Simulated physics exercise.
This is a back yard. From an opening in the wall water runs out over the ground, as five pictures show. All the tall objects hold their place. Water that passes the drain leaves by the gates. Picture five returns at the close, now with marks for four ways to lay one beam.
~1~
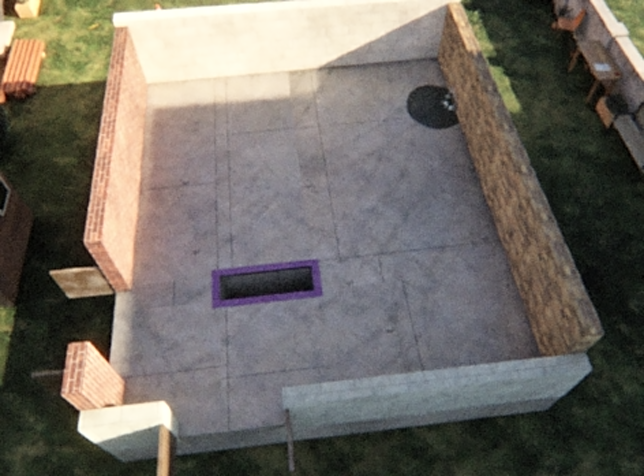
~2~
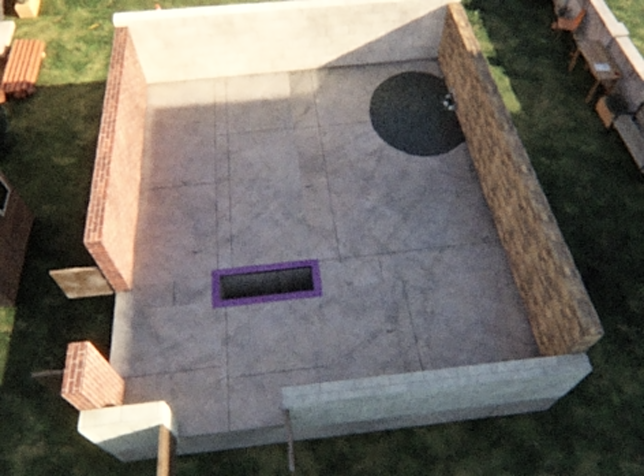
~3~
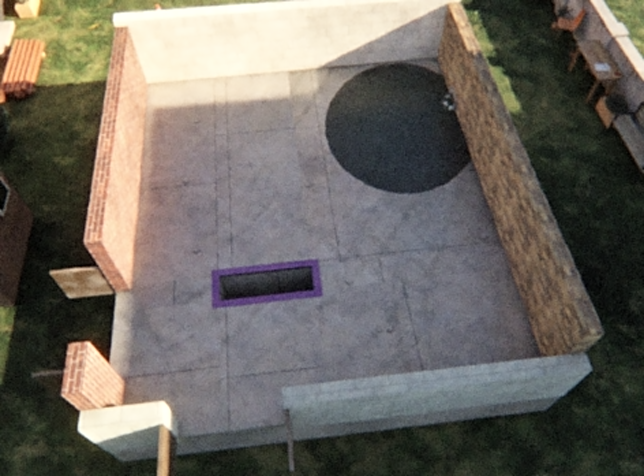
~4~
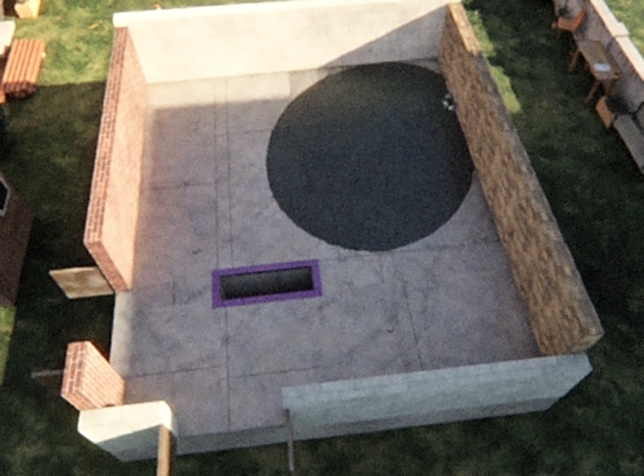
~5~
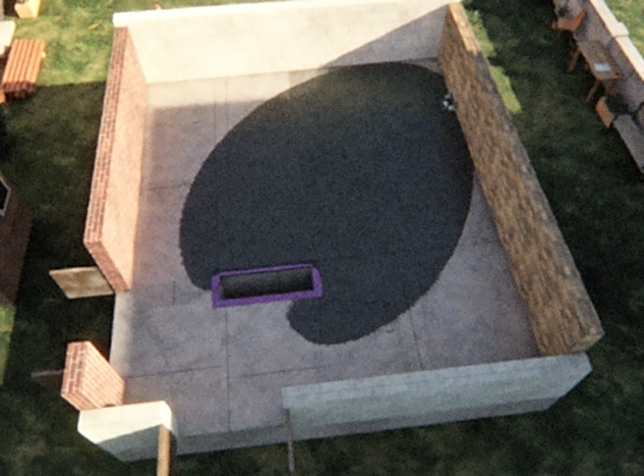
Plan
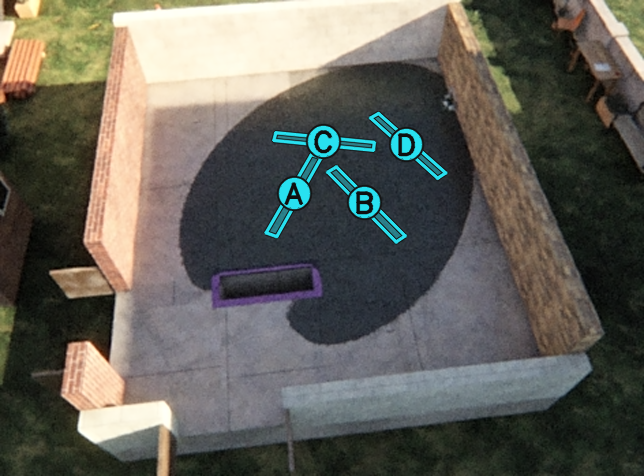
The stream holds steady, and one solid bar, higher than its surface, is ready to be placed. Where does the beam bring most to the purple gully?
Choose A.
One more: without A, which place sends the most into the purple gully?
It is C.
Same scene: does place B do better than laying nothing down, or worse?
Worse.
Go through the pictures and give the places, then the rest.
The first picture shows outfall at (454, 99); purple gully at (266, 283); open gate at (232, 414); open gate at (128, 334); 2 % of the ground under water, visible out to (415, 111); purple gully still dry.
In the second picture, 7 % of the ground under water, visible out to (372, 111); purple gully still dry.
In the third picture, 16 % of the ground under water, visible out to (368, 181); purple gully still dry.
In the fourth picture, 30 % of the ground under water, visible out to (287, 206); purple gully still dry.
In the fifth picture, 47 % of the ground under water, visible out to (208, 280); purple gully taking water.
In cyan, A from (271, 234) to (316, 156); B from (332, 169) to (400, 238); C from (274, 136) to (373, 146); D from (374, 115) to (441, 175).
Choosing A, about 40 % of the stream goes into the purple gully, about 60 % out by the gates.
Choosing B, about 15 % of the stream goes into the purple gully, about 85 % out by the gates.
Choosing C, about 21 % of the stream goes into the purple gully, about 79 % out by the gates.
Choosing D, about 13 % of the stream goes into the purple gully, about 86 % out by the gates.
